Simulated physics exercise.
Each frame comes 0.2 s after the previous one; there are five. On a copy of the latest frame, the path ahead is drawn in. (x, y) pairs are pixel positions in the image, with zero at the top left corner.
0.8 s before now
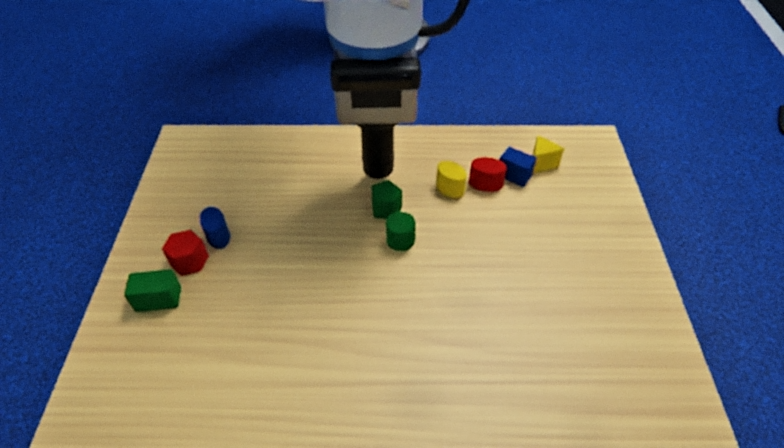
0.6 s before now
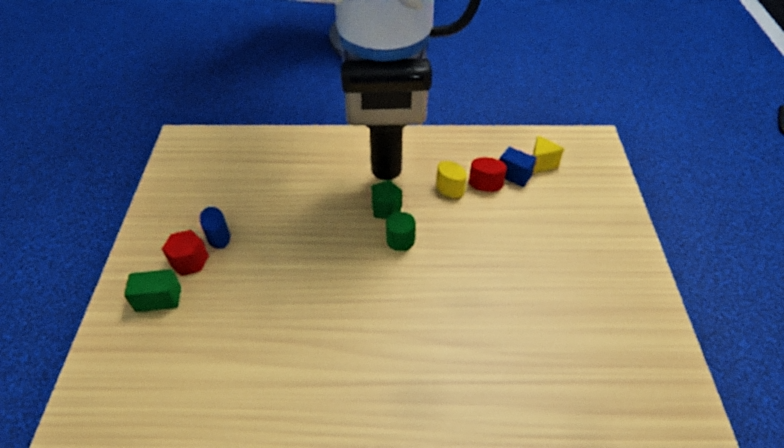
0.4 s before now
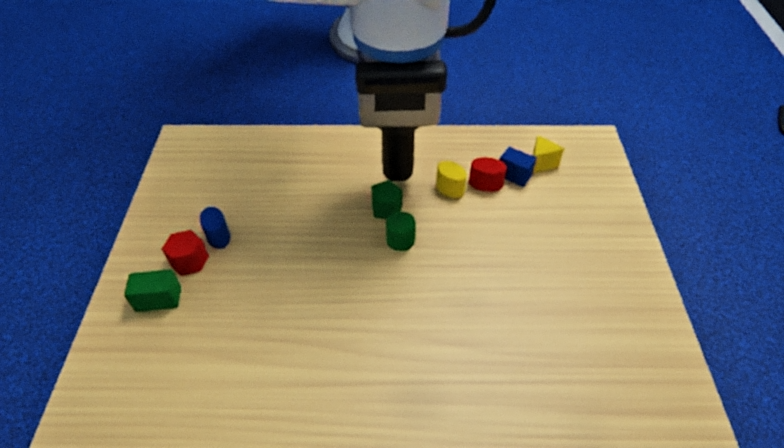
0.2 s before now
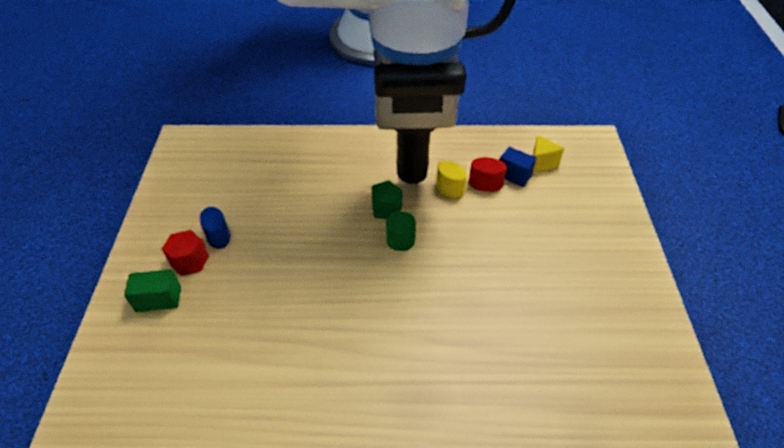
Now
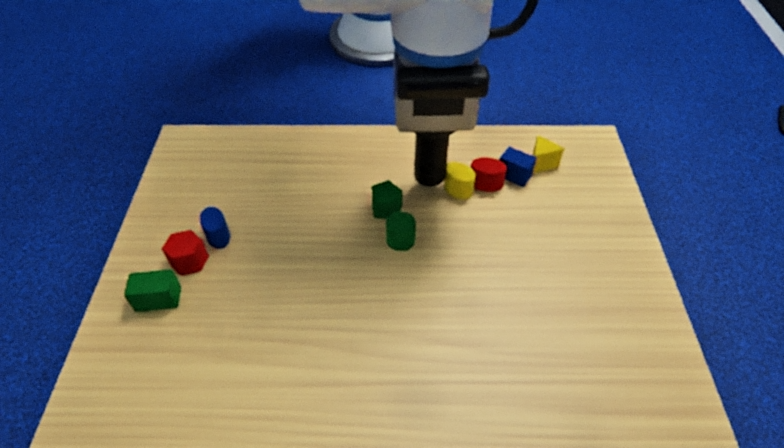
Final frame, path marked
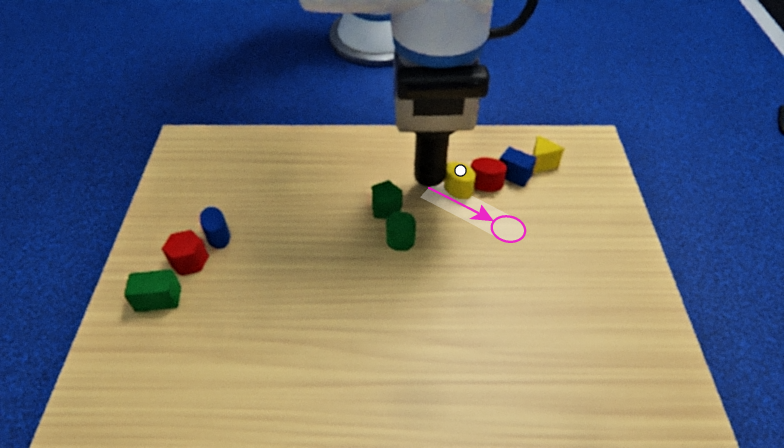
On a wooden board over blue carpet, a robot arm's black pusher slides right, nudging the yellow block toward the red one.
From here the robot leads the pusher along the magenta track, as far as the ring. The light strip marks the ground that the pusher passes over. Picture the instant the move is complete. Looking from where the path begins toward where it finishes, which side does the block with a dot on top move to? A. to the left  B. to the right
I'll go with A - to the left.
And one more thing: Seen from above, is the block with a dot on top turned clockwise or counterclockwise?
Against the clock.
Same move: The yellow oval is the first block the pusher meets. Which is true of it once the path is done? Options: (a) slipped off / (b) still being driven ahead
I'll go with a - slipped off.
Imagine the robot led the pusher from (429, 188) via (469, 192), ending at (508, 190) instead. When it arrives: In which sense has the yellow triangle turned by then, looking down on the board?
From the top, the block rotates counterclockwise.
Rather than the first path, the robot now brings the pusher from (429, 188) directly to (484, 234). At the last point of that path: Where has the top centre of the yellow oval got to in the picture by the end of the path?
In the picture, that point is around (490, 183).
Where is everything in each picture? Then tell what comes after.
Pusher tip (378, 169); block tops, green five-sided block (386, 191); yellow oval (452, 170); red oval (489, 164), in the first picture.
Pusher (387, 170); blocks unchanged, in the second picture.
Pusher (398, 172); blocks unchanged, in the third picture.
Pusher (412, 174); blocks unchanged, in the fourth picture.
Pusher (430, 176); green five-sided block (386, 191); yellow oval (460, 171); red oval (489, 164), in the fifth picture.
Path on the board, straight from (429, 188) to (508, 229); the dot is on the yellow oval.
What follows on the original path. One third of the way, pusher (456, 189); yellow oval (488, 180), turned 15° anticlockwise; red oval (492, 163).
Two thirds of the way, pusher (483, 203); yellow oval (512, 184), turned 65° anticlockwise; red oval (492, 163).
At the end, pusher (511, 217); green five-sided block in place; yellow oval (522, 187), turned 105° anticlockwise; red oval (492, 163).
